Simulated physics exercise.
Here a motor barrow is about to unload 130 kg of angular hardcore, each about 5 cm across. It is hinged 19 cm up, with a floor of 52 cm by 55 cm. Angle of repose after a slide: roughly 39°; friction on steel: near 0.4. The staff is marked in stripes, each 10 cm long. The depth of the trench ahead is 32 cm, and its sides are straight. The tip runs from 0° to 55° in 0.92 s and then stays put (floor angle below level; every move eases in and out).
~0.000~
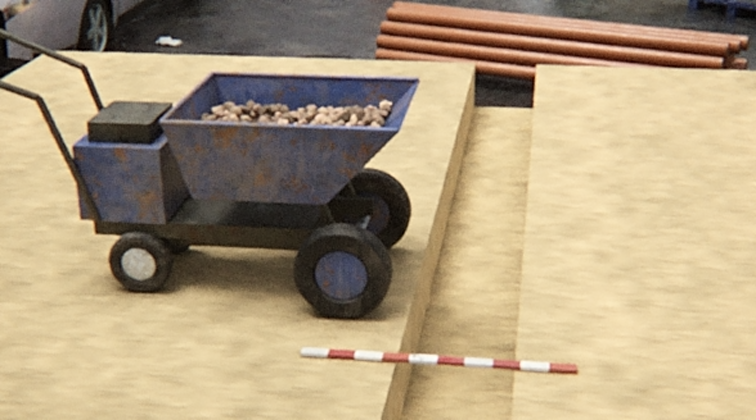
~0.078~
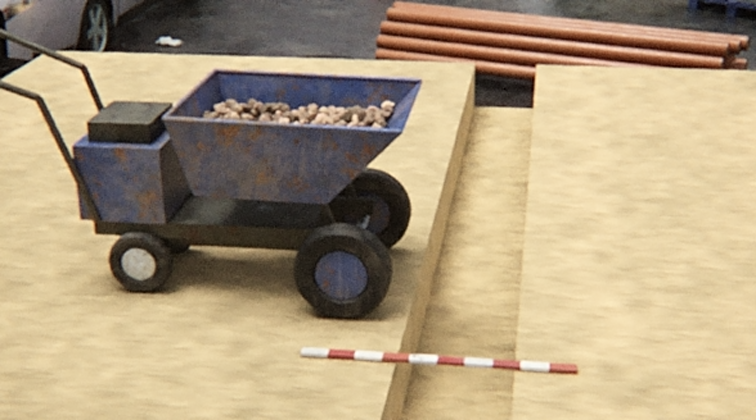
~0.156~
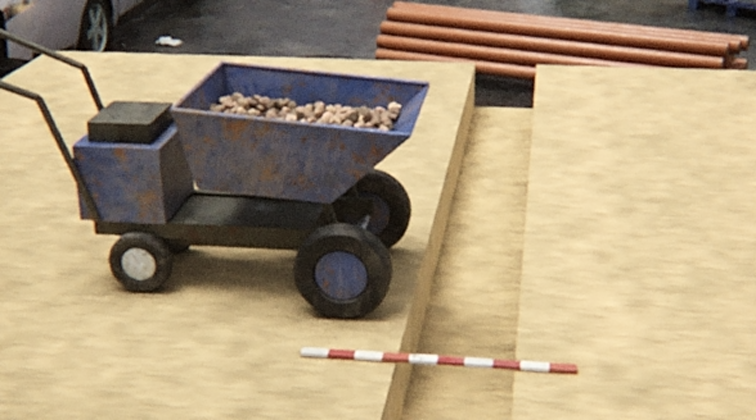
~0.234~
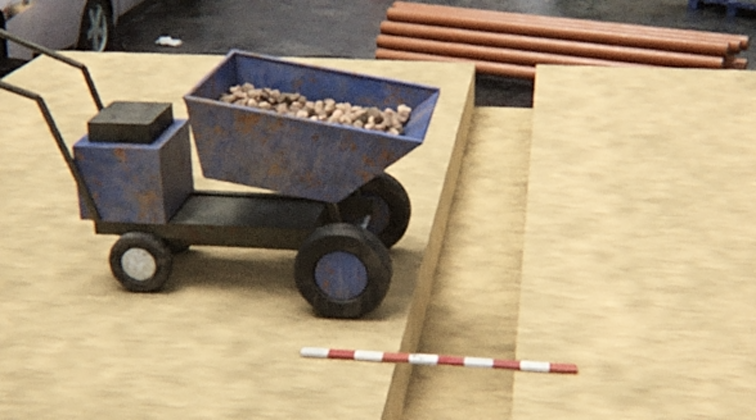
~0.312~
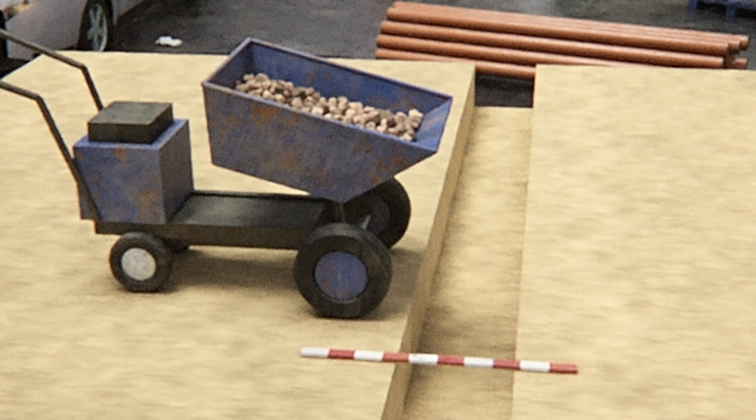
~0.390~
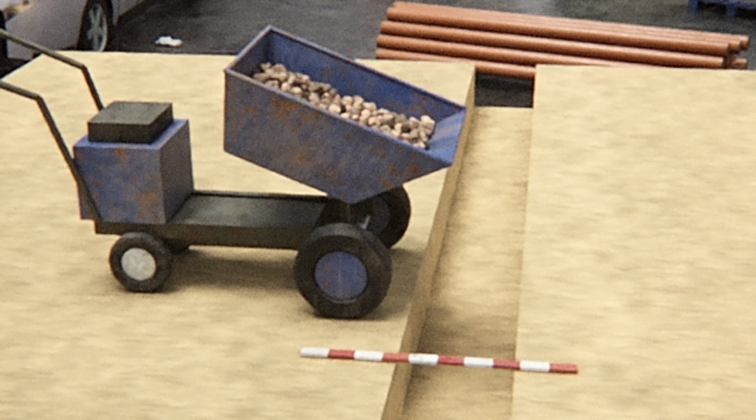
A rusty blue motor barrow standing beside a trench, its stone-filled skip tilting steadily forward to the right as the rear rises.
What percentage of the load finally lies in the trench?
About 5 per cent.
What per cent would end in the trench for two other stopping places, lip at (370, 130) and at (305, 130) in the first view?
Near 15 per cent from the first place, 25 from the second.
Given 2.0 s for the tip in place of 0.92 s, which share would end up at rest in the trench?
It would be near 0 percent.
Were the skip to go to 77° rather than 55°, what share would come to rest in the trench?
Some 10 in a hundred, I'd say.
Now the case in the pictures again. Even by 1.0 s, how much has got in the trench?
I'd say near 0 per cent at that time.
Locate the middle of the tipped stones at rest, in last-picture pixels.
The resting stones are centred at roughly (551, 295).
After 0.7 s the floor is at 46°; 100 % in the skip; the foremost stones are at (467, 186).
After 1.0 s the floor is at 55°; 99 % in the skip; the foremost stones are at (519, 217).
After 1.4 s the floor is at 55°; 88 % in the skip, 1 % in the trench, 11 % past the trench; the foremost stones are at (592, 296).
After 3.3 s the floor is at 55°; 77 % in the skip, 5 % in the trench, 19 % past the trench; the foremost stones are at (642, 305).
